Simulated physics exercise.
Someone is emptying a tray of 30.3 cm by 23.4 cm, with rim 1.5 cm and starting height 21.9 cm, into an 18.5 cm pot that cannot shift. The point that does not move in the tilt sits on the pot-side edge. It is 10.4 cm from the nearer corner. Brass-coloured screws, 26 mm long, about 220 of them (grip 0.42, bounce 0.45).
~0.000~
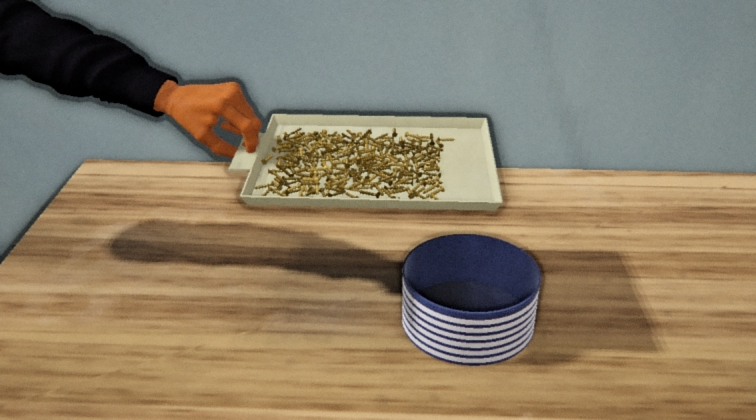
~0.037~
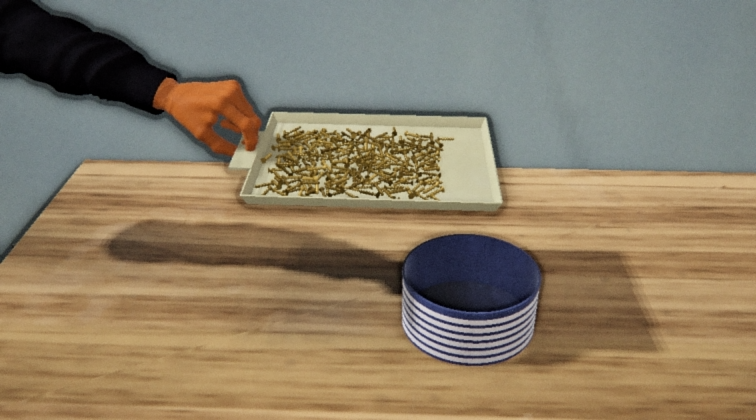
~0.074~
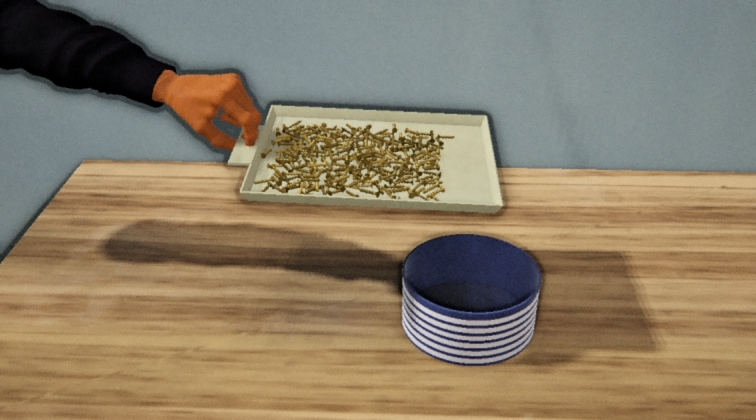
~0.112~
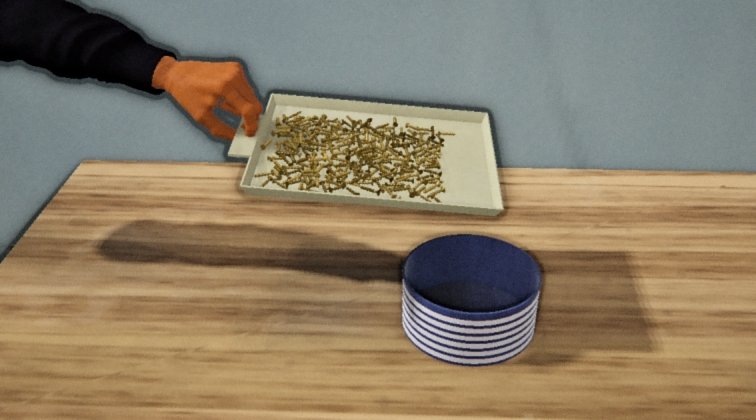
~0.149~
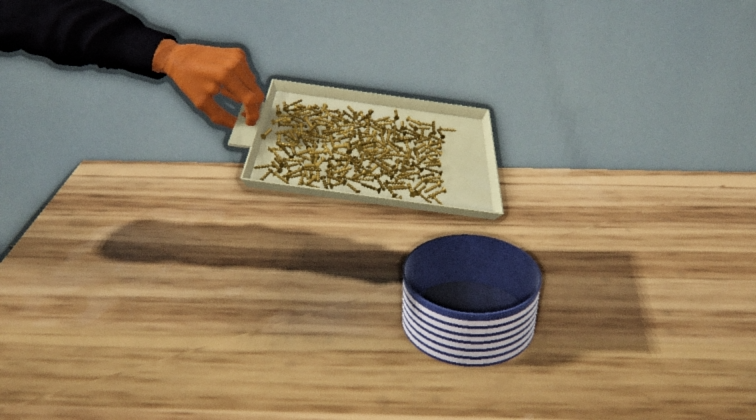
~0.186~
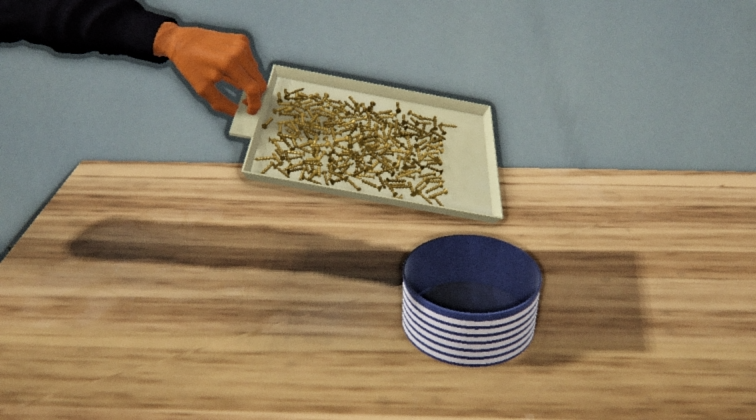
A light wooden tabletop stands before a plain blue-grey wall, seen from the front and slightly above by a still camera. An orange-skinned hand in a black sleeve, at the upper left, holds a pale cream tray of small brass-coloured screws, behind a round blue pot with white stripes. The hand rises, tilting the tray so its far edge lifts and its right front corner dips slightly.
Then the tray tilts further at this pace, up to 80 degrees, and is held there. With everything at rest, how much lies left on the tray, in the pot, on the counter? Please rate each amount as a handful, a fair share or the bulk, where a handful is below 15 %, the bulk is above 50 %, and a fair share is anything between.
Tray: A handful; pot: The bulk; counter: A fair share.
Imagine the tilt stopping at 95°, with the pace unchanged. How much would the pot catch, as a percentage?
About 70 in a hundred would end up in the pot.
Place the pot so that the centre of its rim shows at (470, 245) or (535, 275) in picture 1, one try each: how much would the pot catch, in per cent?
Some 5 and 55 per cent.
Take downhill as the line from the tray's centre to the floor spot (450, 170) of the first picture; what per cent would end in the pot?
About 15 per cent.
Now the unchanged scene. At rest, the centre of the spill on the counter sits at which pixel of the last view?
It comes to rest with its centre close to (544, 396).
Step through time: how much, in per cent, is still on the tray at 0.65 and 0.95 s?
Earlier moment 65, later moment 0.
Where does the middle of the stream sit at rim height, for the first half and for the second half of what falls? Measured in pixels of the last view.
Roughly (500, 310) to begin with, later roughly (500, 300).
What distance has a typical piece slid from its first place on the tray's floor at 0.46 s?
4 cm.
After 0.46 s, tilt 47 degrees; the tray holds 100 %, the pot 0 %.
After 0.65 s, tilt 69 degrees; the tray holds 65 %, the pot 0 %.
After 0.95 s, tilt 80 degrees; the tray holds 0 %, the pot 70 %.
By 1.9 s all is still; tray 0 %, pot 70 %, counter 30 %.
